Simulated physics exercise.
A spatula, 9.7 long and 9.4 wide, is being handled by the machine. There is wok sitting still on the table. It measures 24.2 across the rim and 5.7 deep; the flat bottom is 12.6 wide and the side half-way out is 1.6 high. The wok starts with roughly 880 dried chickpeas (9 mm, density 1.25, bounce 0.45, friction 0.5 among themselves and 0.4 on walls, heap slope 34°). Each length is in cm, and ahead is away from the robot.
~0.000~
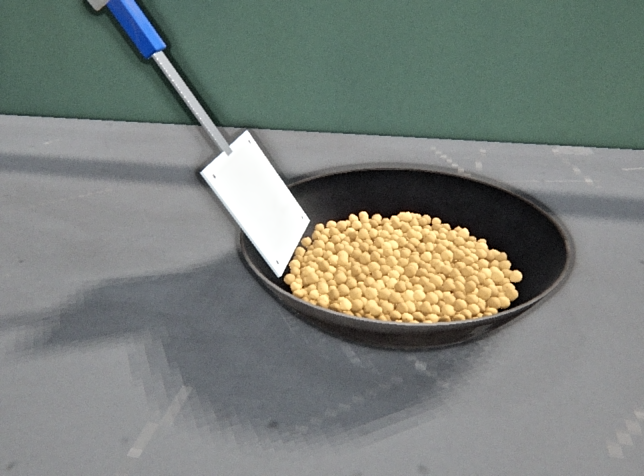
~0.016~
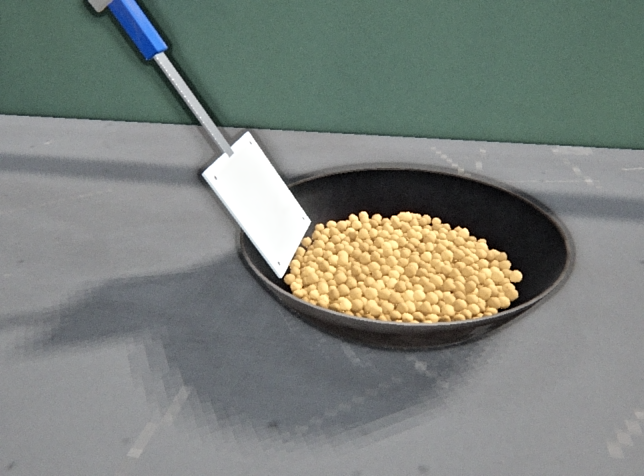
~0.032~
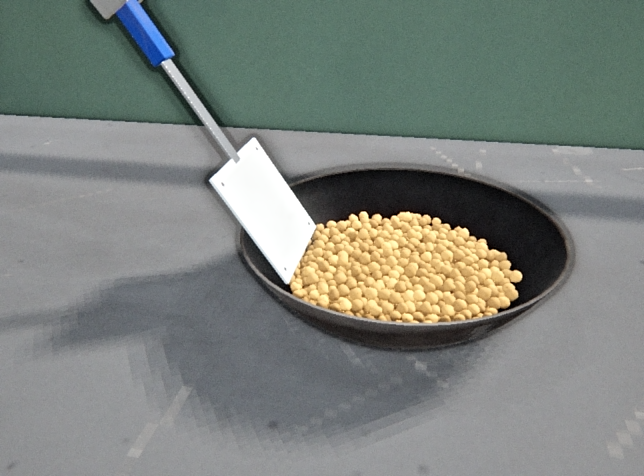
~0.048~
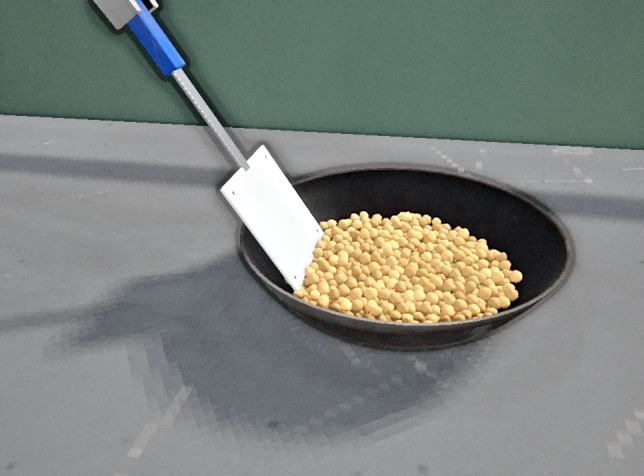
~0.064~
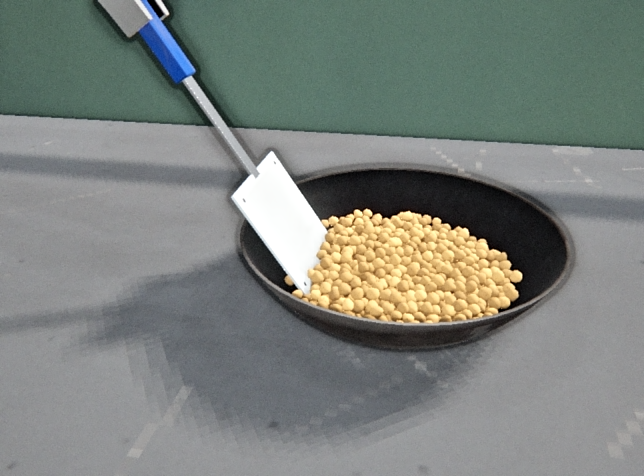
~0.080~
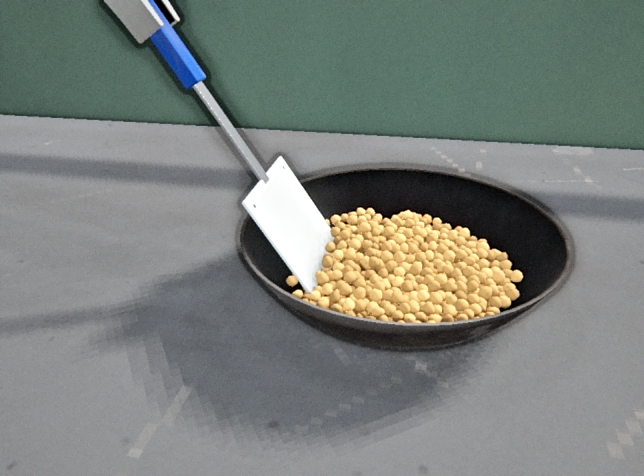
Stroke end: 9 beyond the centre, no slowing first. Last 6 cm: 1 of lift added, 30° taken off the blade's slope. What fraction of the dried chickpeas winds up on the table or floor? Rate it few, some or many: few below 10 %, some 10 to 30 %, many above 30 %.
Some, 10 to 30 %.
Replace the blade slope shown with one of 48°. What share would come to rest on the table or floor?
20 %.
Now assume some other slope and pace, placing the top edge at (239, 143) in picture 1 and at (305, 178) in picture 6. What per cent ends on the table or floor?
It works out to about 45 %, more or less.
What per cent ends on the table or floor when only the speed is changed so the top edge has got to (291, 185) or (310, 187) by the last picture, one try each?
40 % and 45 %.
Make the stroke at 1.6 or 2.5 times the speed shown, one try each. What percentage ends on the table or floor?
Near 40 and near 50 percent respectively.
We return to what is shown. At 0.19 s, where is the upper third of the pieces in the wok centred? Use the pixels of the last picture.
It sits at about (443, 258).
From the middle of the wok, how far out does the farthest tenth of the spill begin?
Around 25 centimetres.
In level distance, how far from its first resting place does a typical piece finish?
The answer is about 6 cm.
By 0.19 s, sloping 57°, highest piece 7 above the table; 875 in the wok.
By 0.31 s, sloping 45°, highest piece 7 above the table; 875 in the wok.
By 0.56 s, sloping 27°, highest piece 7 above the table; 684 in the wok, 168 on the table or floor, 23 on the blade or in flight.
By 1.61 s, sloping 27°, highest piece 7 above the table; 680 in the wok, 195 on the table or floor.
Final count, 680 in the wok, 195 on the table or floor. That is 22 % on the table or floor.
